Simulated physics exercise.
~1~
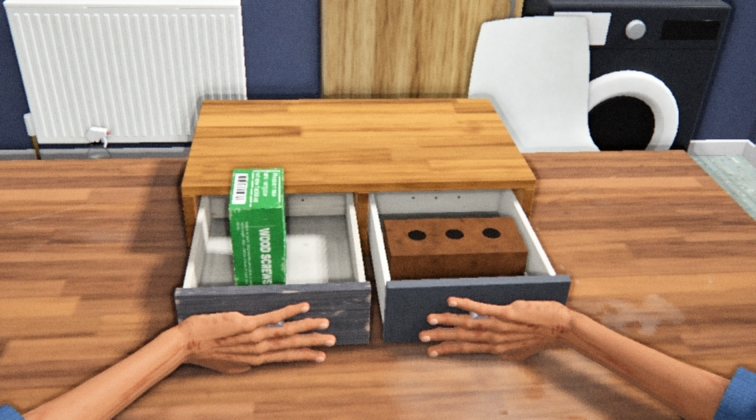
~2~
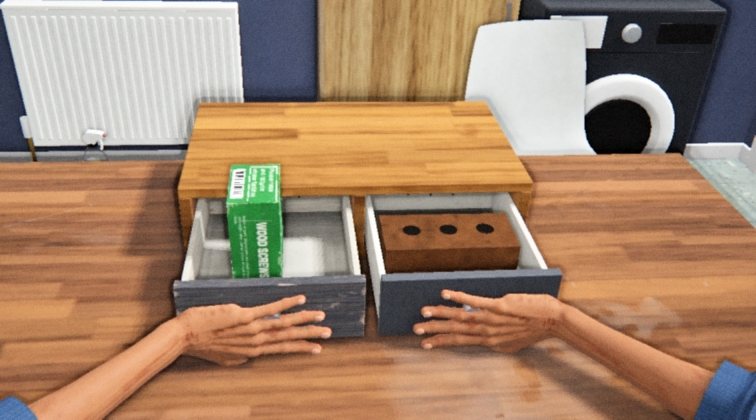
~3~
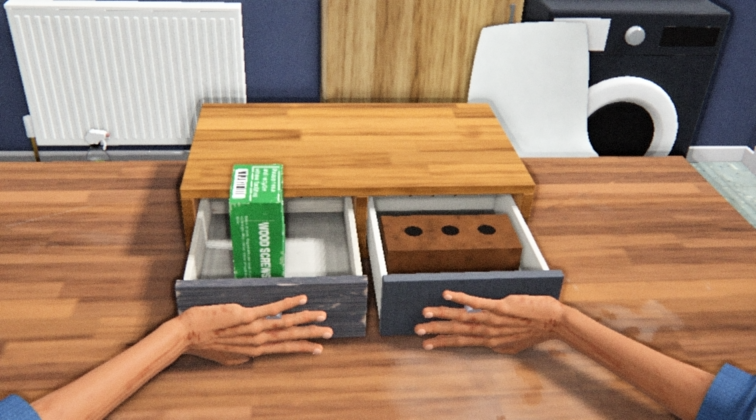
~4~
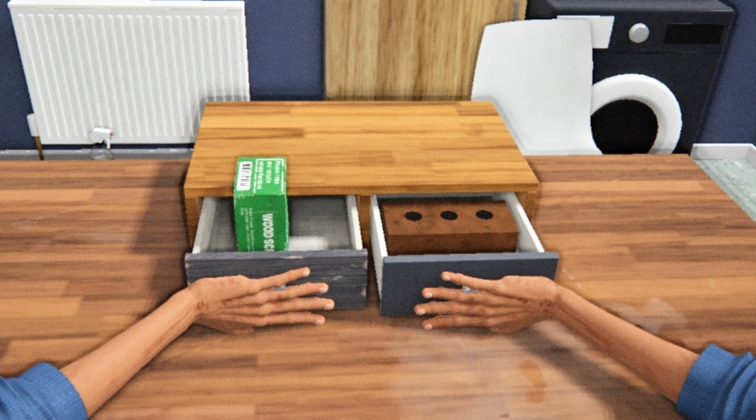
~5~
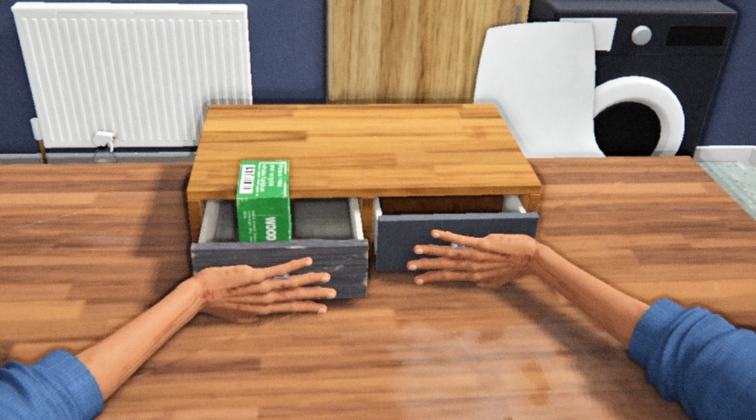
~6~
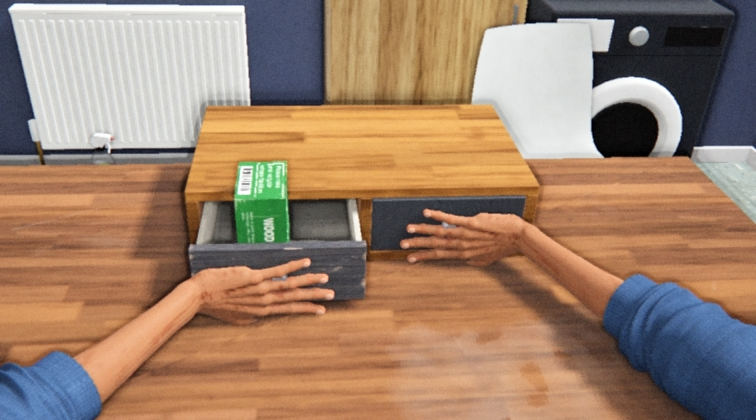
On a wooden worktop, two hands push the open drawers of a small chest inward, the left holding a green box and the right a brown brick. The left drawer stops partway and stays ajar with the box showing, while the right drawer closes fully.
